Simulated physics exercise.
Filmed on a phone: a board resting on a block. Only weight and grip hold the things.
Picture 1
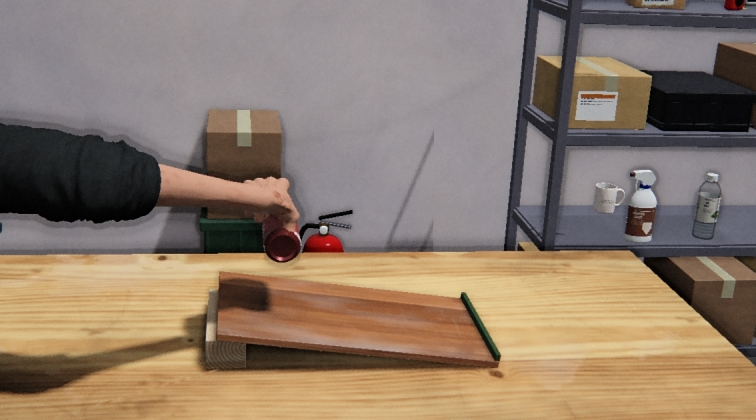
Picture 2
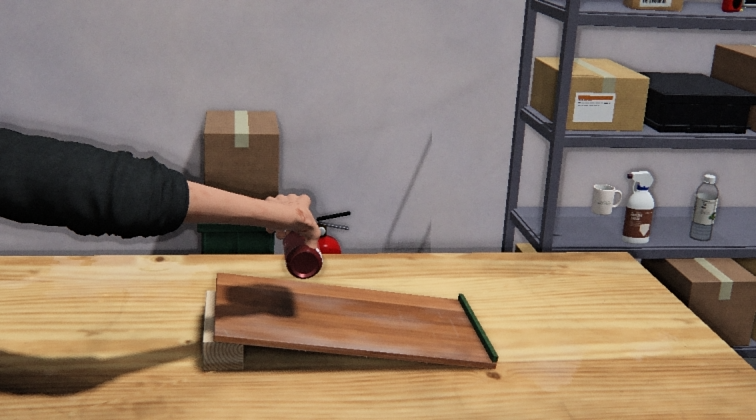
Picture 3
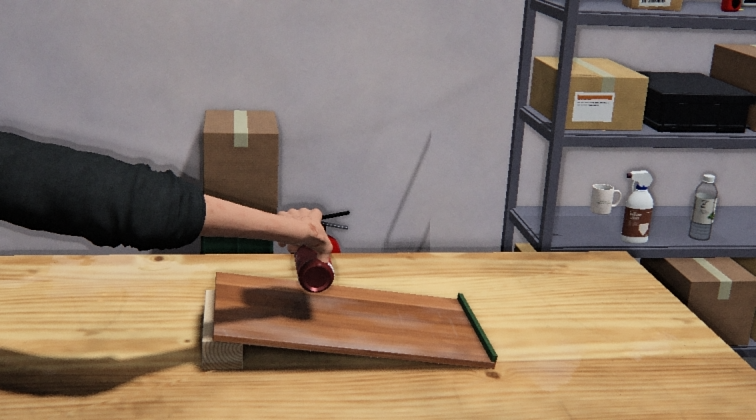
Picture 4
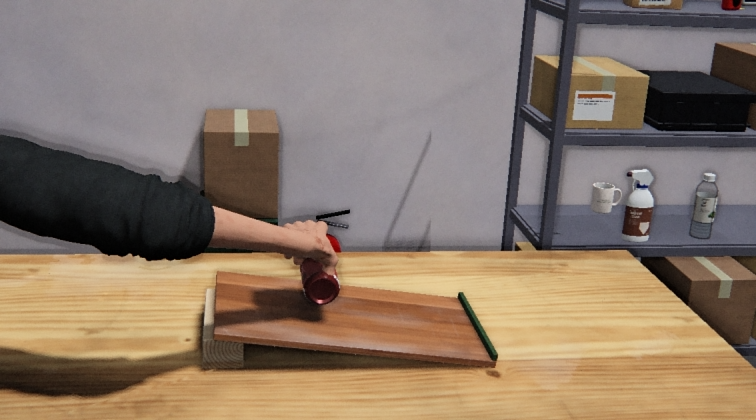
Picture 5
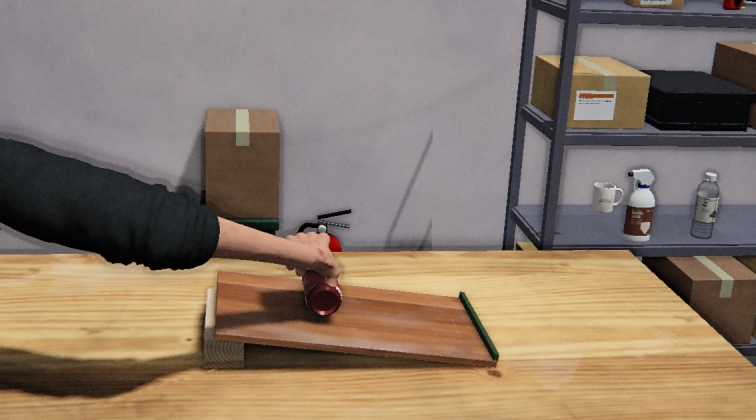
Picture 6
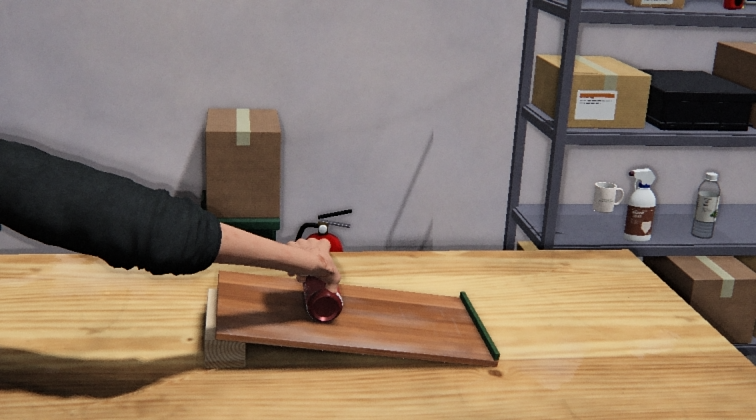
On a wooden table in a storage room, a hand carried a red can rightward and down over a sloping board propped on a block, then set it on its side there, still holding it.
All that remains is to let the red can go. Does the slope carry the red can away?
Here the red can runs down the board.
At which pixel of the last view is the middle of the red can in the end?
At about (655, 316).
Then, 0.90 s later than the last frame, red can moved well along near (442, 307).
Then, 1.60 s later than the last frame, red can now off the board.
When it is over, off the board, red can. End places, in pixels of the last picture, red can near (655, 316). The red can goes downhill.
